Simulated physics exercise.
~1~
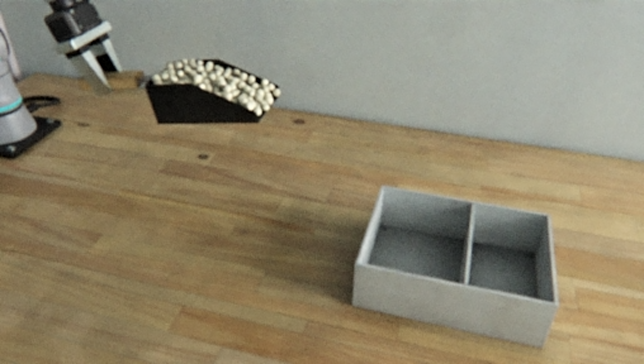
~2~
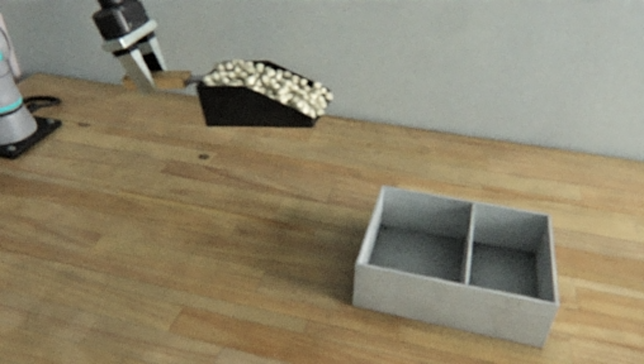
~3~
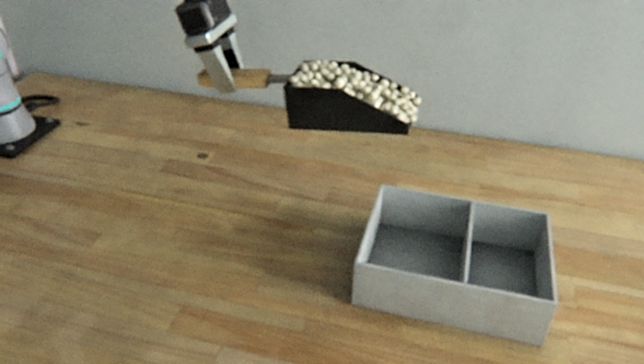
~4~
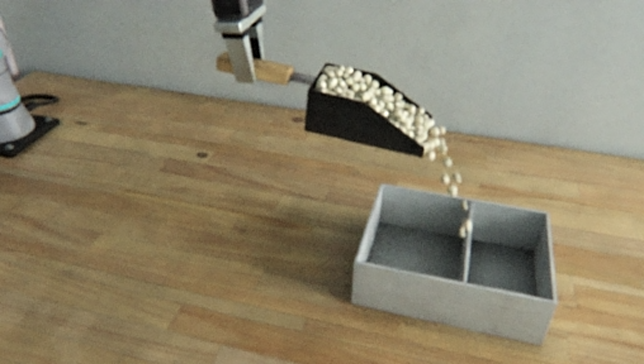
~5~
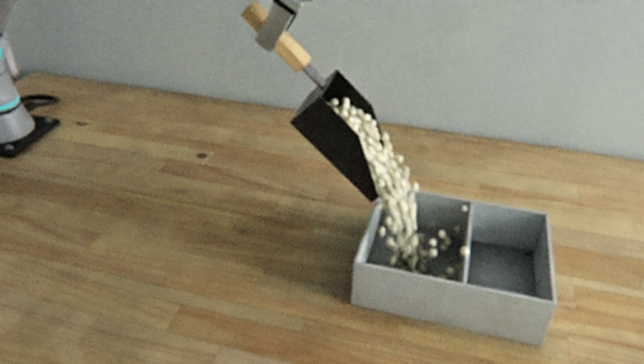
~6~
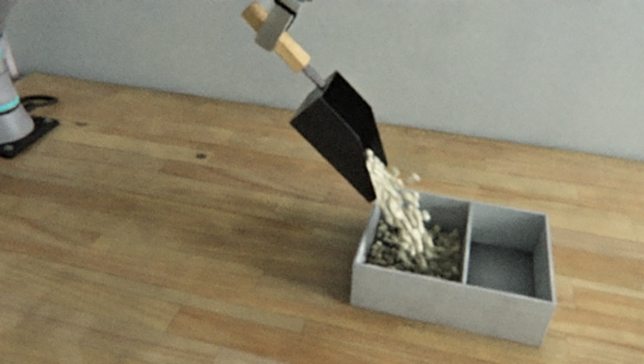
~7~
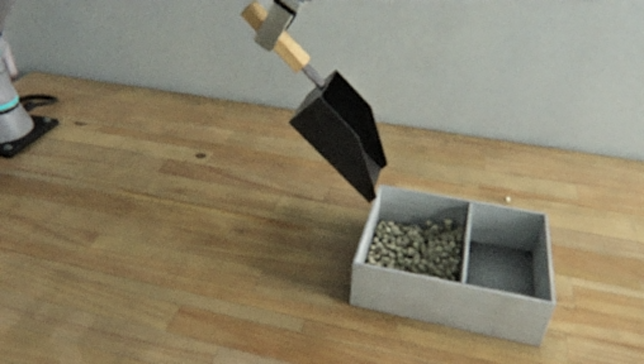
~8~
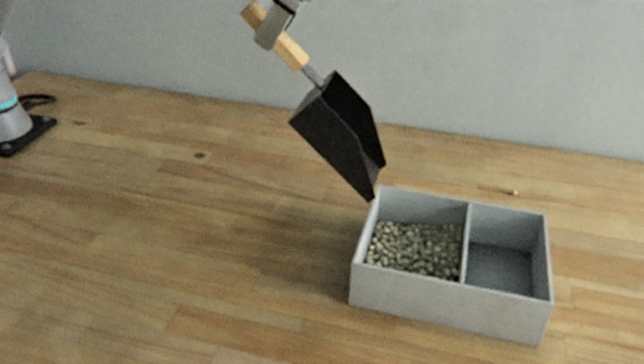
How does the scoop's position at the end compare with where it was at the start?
The scoop starts at the upper left, well away from the grey box, and ends farther to the right, with its lowered front edge close to the box's left side.
